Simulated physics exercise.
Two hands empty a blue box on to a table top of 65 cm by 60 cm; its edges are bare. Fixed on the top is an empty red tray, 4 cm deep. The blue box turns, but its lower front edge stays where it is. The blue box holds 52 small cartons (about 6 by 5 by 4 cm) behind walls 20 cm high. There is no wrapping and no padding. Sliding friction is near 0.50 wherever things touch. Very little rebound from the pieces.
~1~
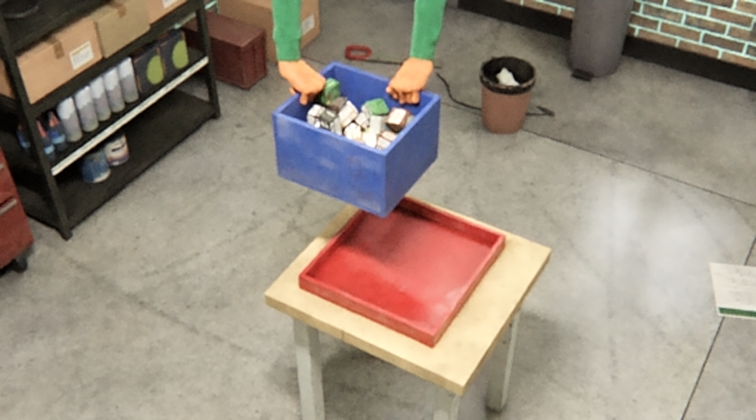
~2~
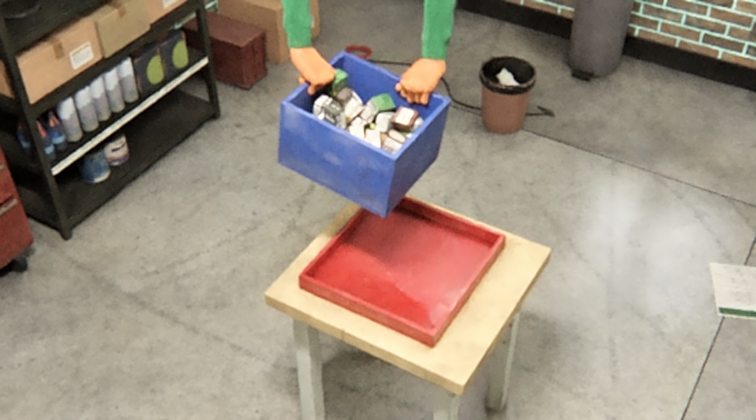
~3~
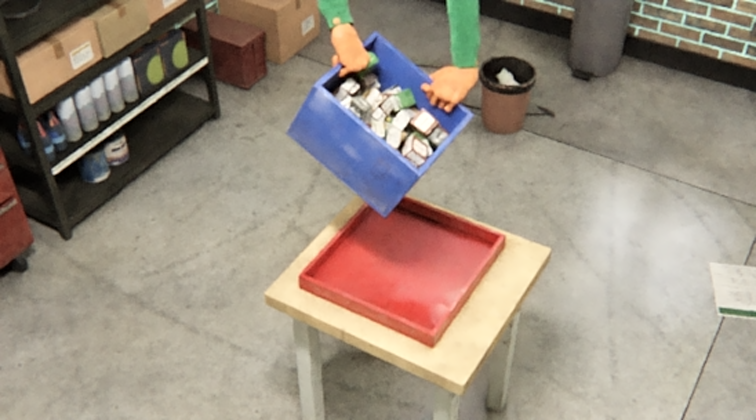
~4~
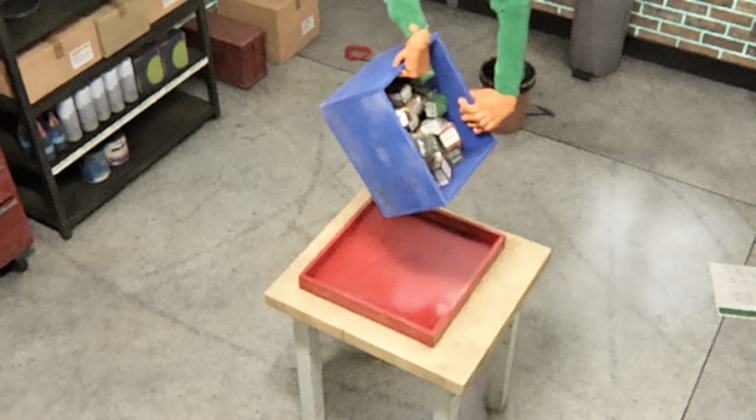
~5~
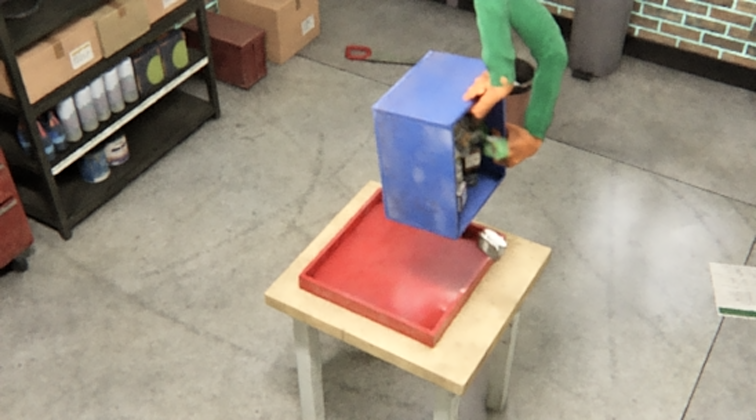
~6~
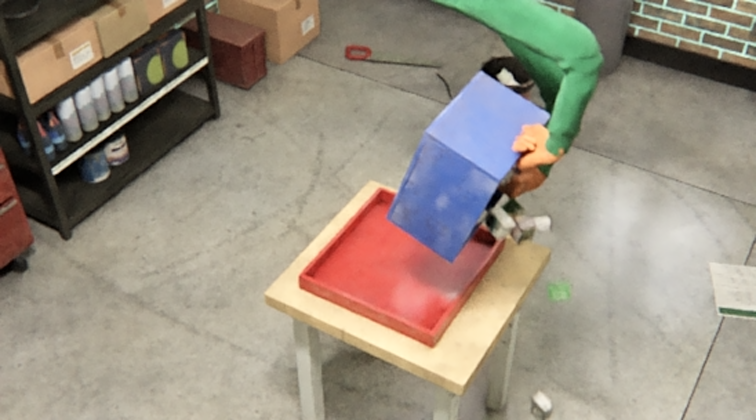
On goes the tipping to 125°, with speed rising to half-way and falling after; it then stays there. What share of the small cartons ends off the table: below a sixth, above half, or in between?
The majority of them off the table.
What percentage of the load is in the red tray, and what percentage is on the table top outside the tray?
It works out to roughly 0 per cent and 15 per cent, in that order.
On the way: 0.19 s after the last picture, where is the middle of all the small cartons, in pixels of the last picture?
The middle of the load sits near (495, 230).
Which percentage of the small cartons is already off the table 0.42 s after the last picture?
Share: About 50 %.
Then, 0.19 s after the last picture, tilt 123°; 27 still in the blue box, 5 on the table top outside the tray, 6 over the right end of the table and 14 in the air.
Then, 0.42 s after the last picture, tilt 125°; 8 still in the blue box, 13 on the table top outside the tray, 27 over the right end of the table and 4 in the air.
Then, 0.76 s after the last picture, tilt 125°; 1 in the red tray, 14 on the table top outside the tray and 37 over the right end of the table.
Outcome (1.18 s after the last picture), 1 in the red tray, 7 on the table top outside the tray and 44 over the right end of the table. Asked share, 44 of 52, 85 per cent.
